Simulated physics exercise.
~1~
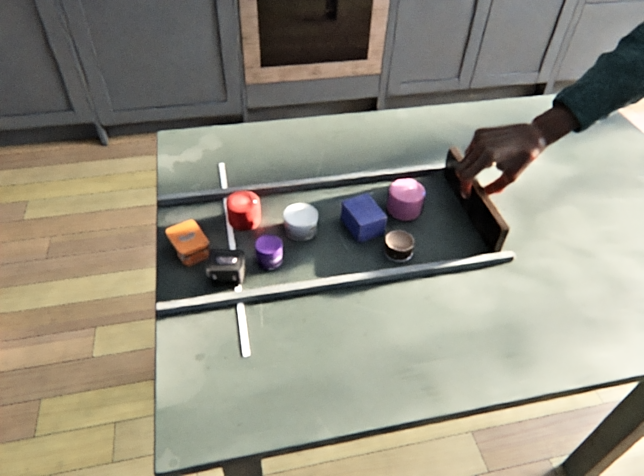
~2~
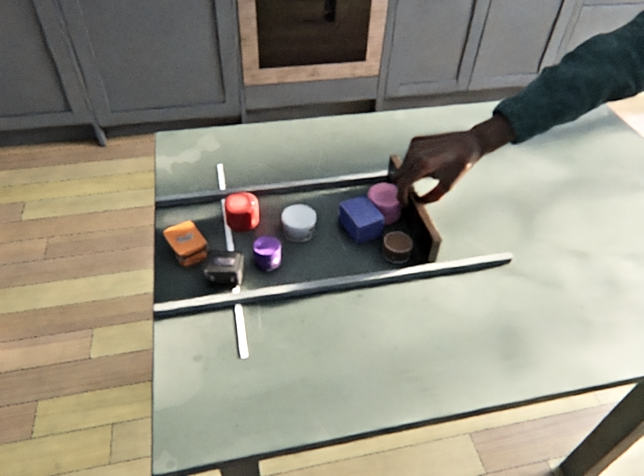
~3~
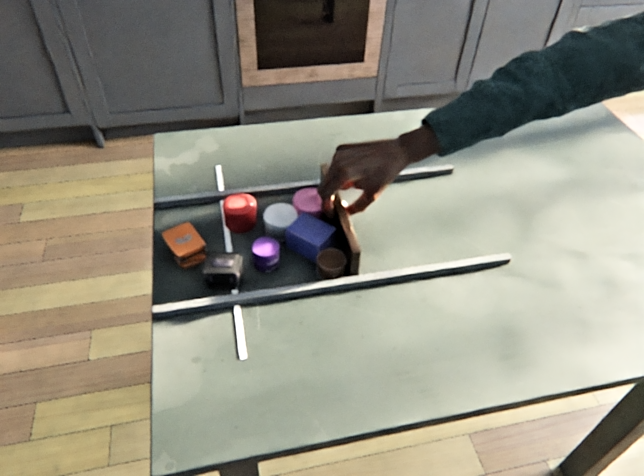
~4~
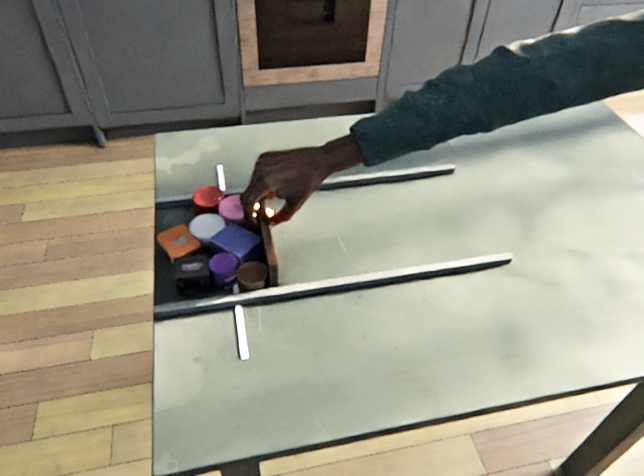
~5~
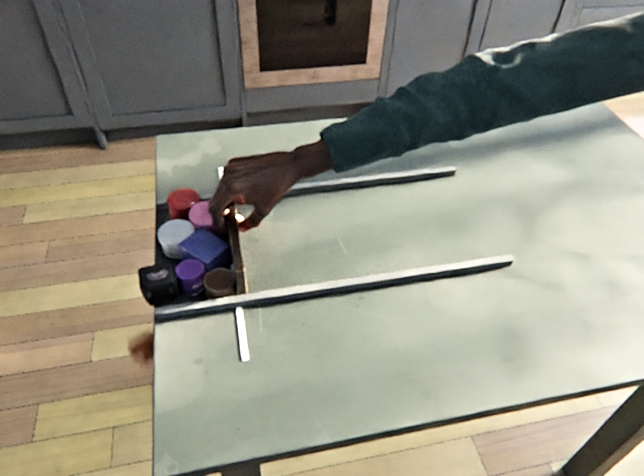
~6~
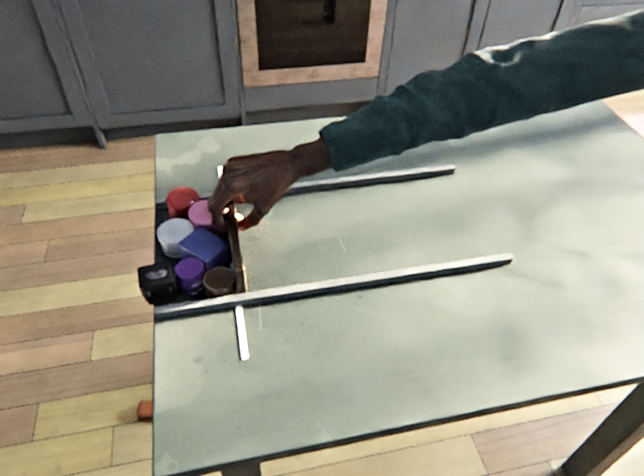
The clip shows a hand sliding an upright board leftward between two rails on a table, gathering small colourful objects toward the table's edge, until the orange case tips off and falls while the others stay crowded against the stopped board.
